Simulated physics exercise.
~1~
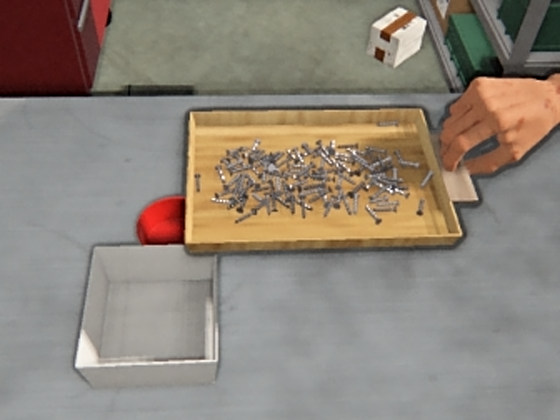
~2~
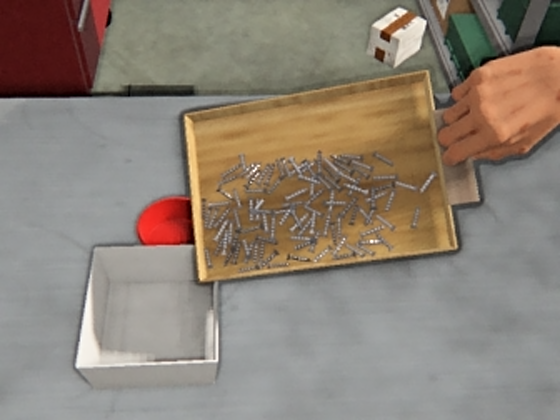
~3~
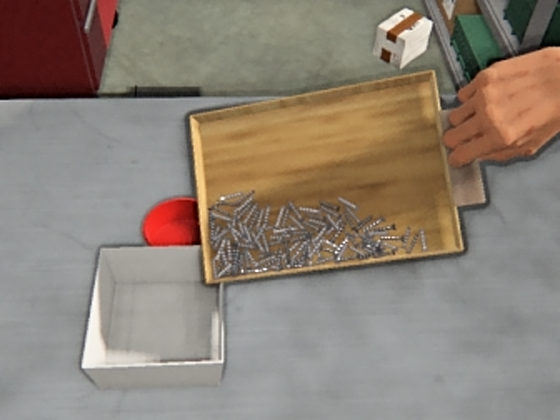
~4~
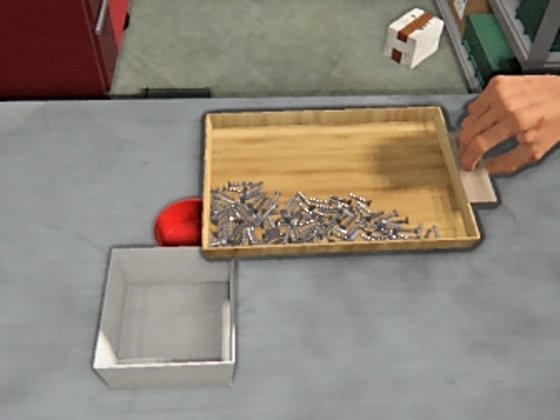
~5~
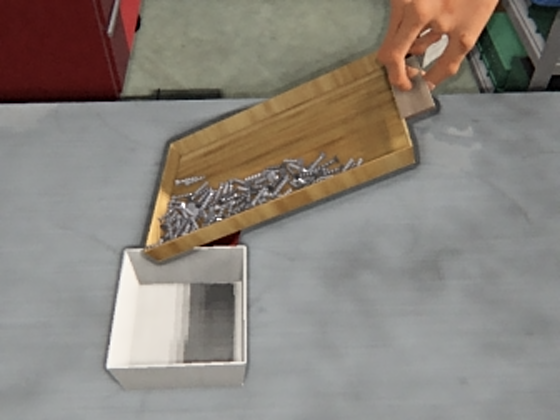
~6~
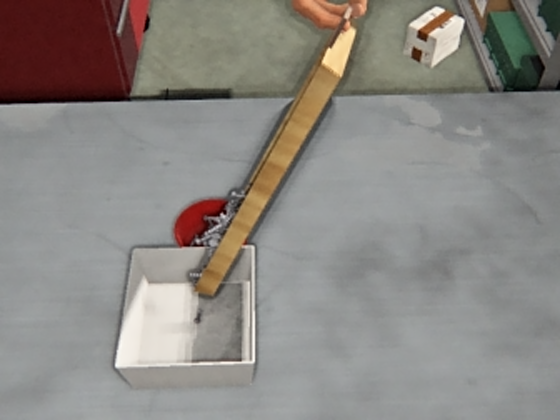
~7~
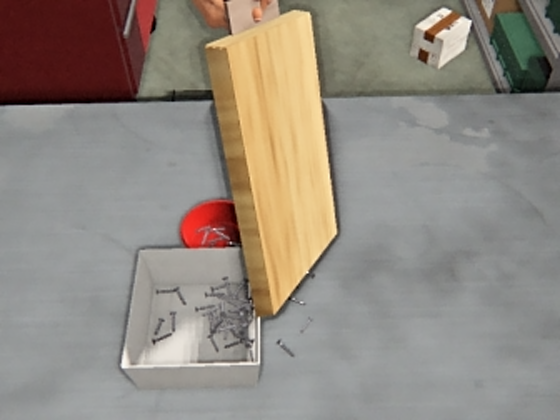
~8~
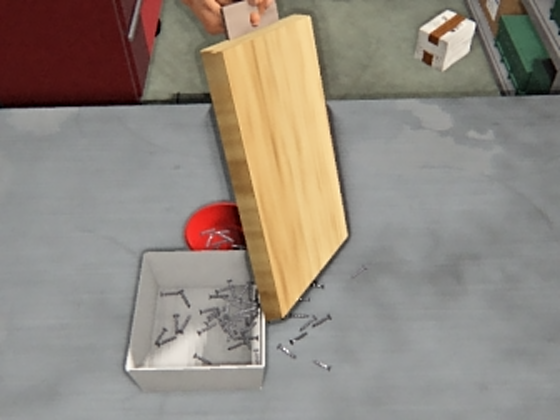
A hand tilts a wooden tray, levels it, then tips screws into a white tin, a red dish and onto the table.
